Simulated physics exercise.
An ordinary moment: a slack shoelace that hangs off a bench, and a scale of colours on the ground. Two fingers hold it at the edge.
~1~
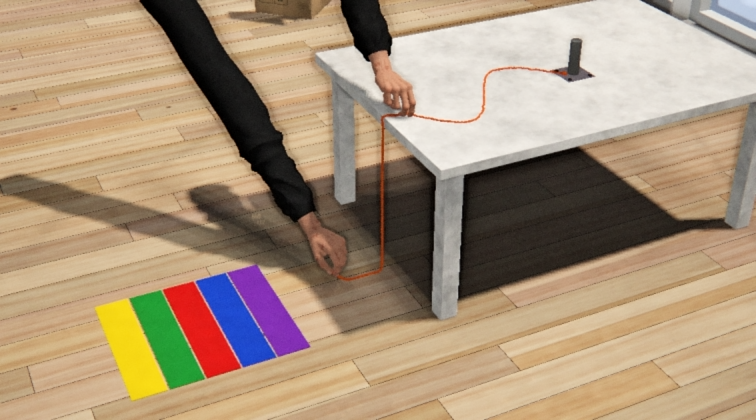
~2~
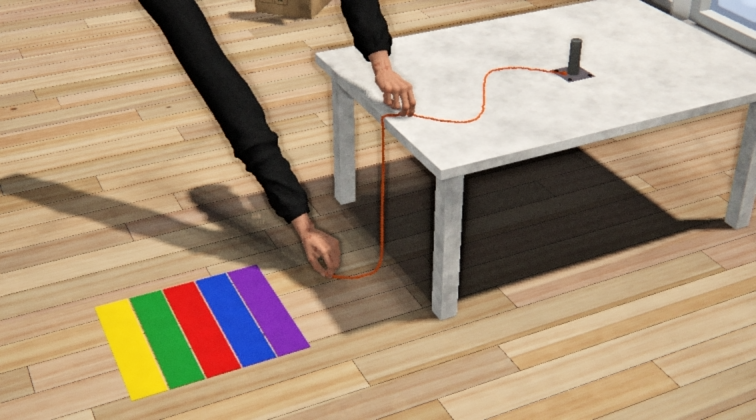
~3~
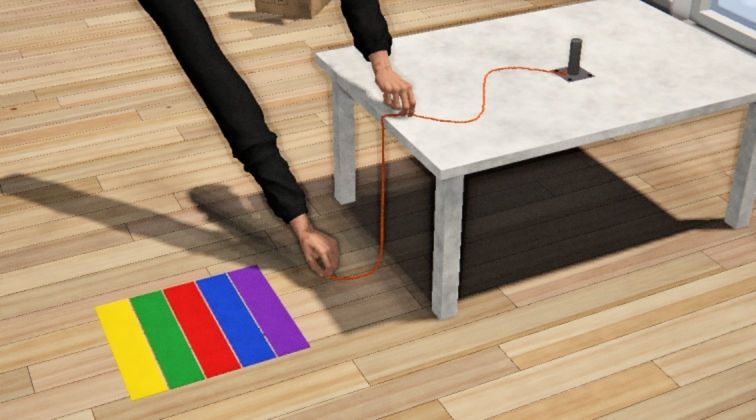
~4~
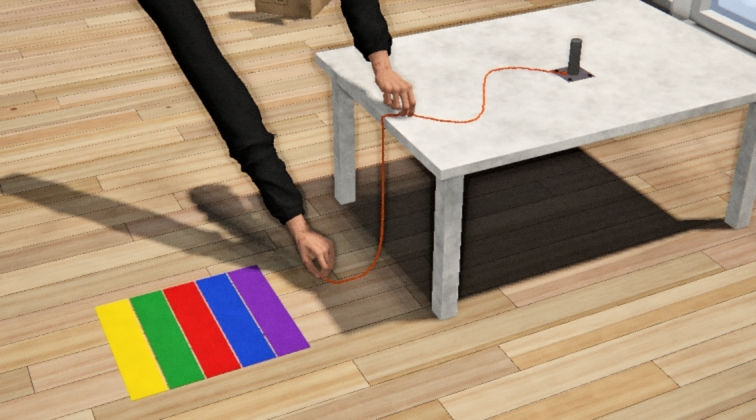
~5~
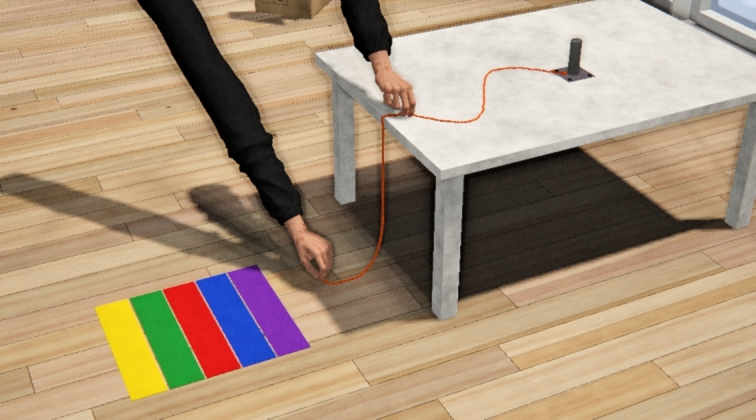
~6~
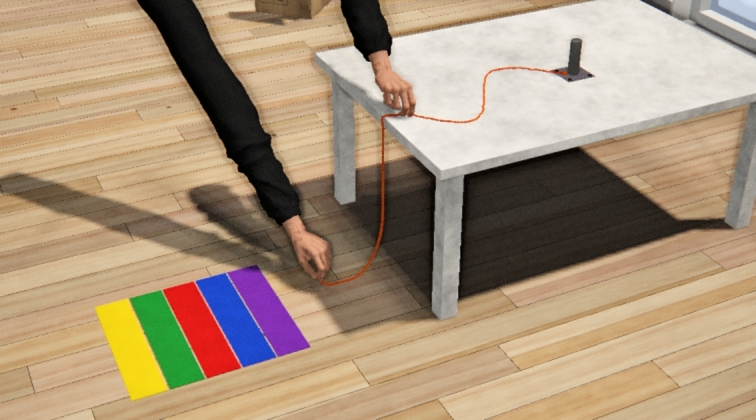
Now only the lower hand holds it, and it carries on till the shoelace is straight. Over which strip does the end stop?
The end stops over the yellow strip.
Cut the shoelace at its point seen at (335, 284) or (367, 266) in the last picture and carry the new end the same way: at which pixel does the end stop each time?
About (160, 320) and (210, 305).
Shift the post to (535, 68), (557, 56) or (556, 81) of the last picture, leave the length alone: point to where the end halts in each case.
The places are (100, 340), (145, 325) and (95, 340).
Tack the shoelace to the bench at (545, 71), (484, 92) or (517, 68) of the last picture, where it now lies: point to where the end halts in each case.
The places are (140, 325), (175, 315) and (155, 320).
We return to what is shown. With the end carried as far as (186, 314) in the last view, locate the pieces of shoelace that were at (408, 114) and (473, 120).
The first at (370, 170), the second at (398, 115).
A little later, end near (186, 314); over red.
Next, end near (149, 324); over green.
When it is tight, end near (127, 330); over yellow. It gets as far as the yellow strip.
